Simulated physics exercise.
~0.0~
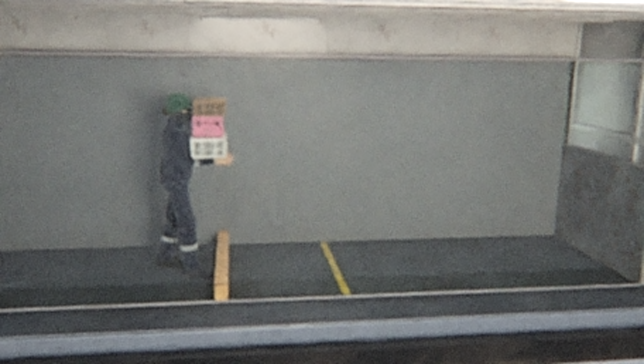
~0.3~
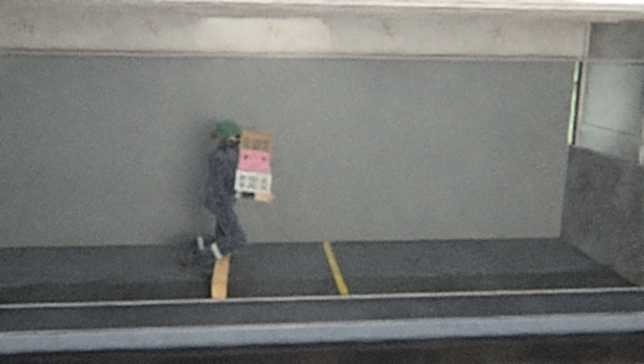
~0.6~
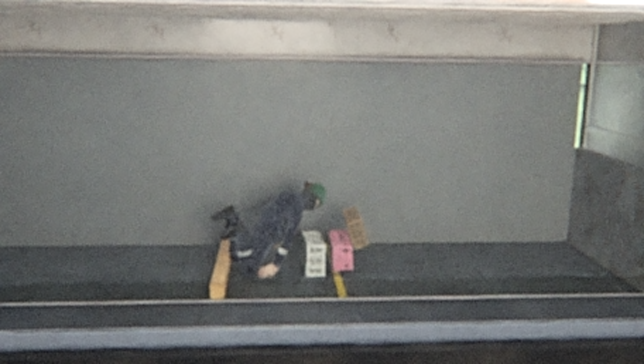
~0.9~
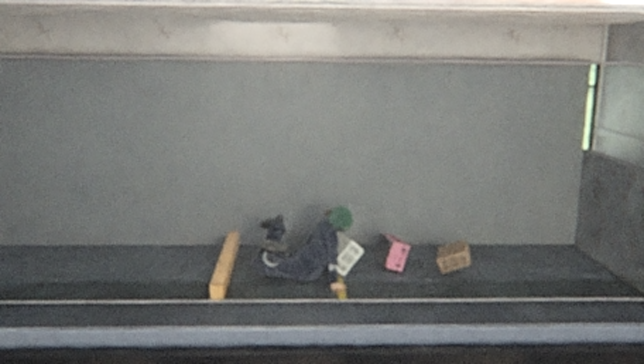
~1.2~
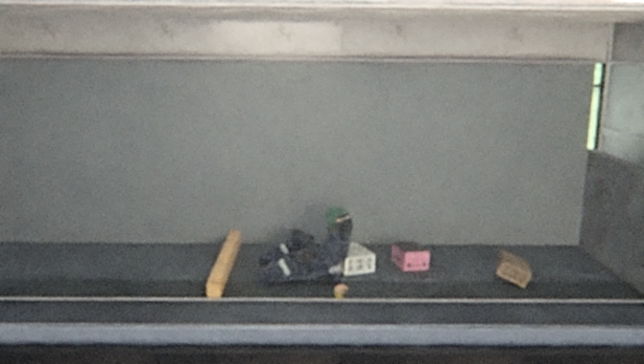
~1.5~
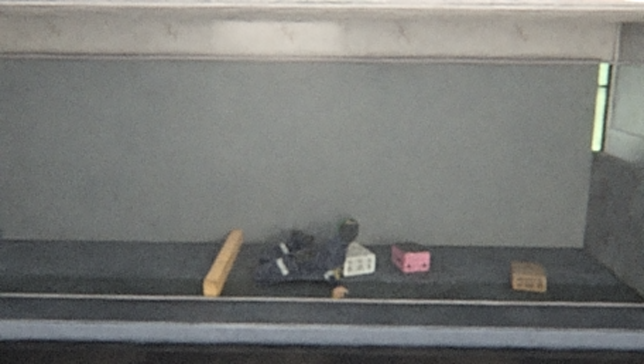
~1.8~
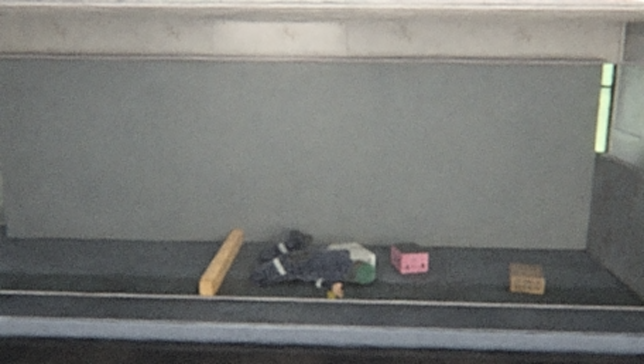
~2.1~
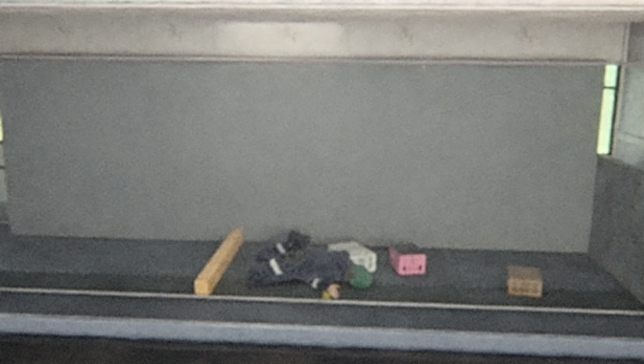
In a narrow grey compartment, a green-capped person carrying stacked white, pink and brown boxes trips over a low rail and pitches forward to the right, spilling all three across the yellow line, then lies face down beside the white crate, the brown one farthest right.
